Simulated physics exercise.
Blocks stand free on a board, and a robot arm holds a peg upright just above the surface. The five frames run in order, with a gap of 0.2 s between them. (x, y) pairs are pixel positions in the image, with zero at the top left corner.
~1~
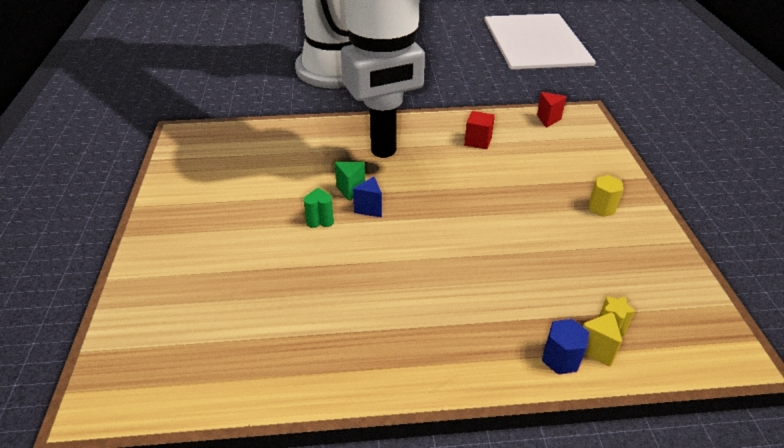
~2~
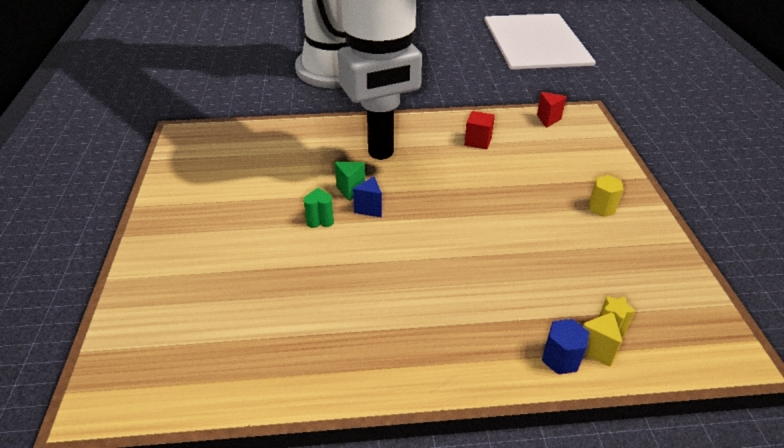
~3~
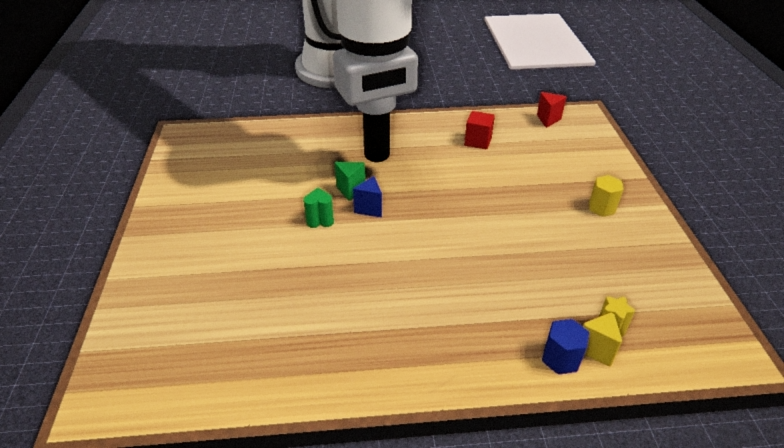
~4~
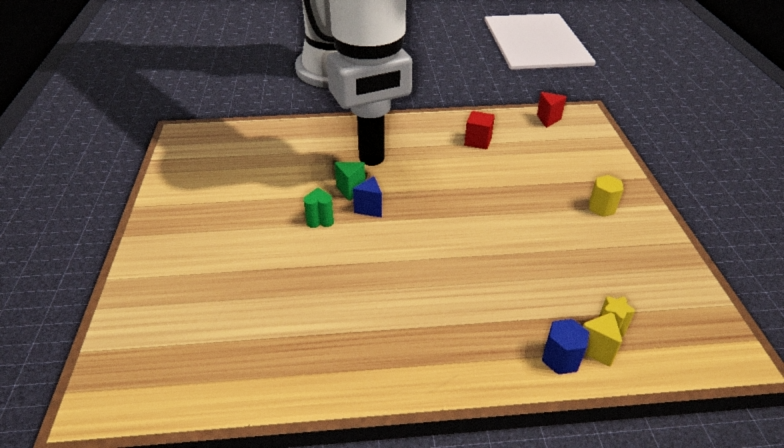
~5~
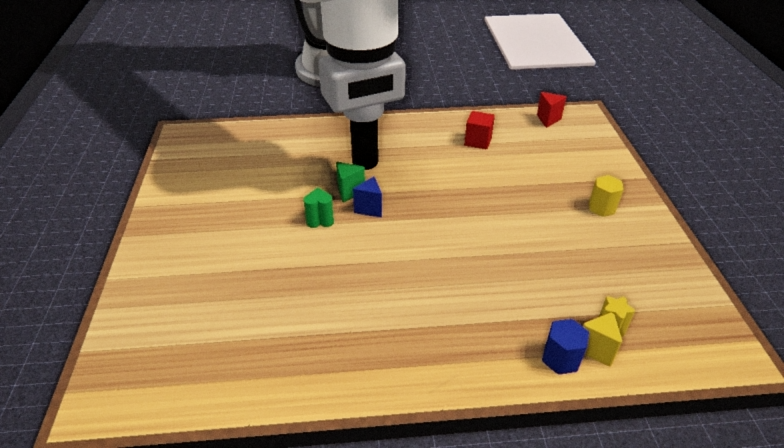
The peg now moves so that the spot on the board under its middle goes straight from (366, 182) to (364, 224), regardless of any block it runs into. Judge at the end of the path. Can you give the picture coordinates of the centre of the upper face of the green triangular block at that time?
I think it will end close to (341, 179).
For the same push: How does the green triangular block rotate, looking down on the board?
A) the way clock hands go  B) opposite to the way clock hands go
The correct letter is A.
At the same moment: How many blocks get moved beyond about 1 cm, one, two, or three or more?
Blocks displaced: 2.
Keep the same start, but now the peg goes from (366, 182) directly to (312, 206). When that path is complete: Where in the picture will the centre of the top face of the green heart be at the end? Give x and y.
Top centre: (305, 206).
On the path given first. Halfway along, peg at (365, 184); green triangular block at (341, 179), turned 70° clockwise; blue triangular block at (373, 191), turned 25° clockwise.
At the end, peg at (363, 205); green heart not moved; green triangular block at (341, 179), turned 75° clockwise; blue triangular block at (379, 210).
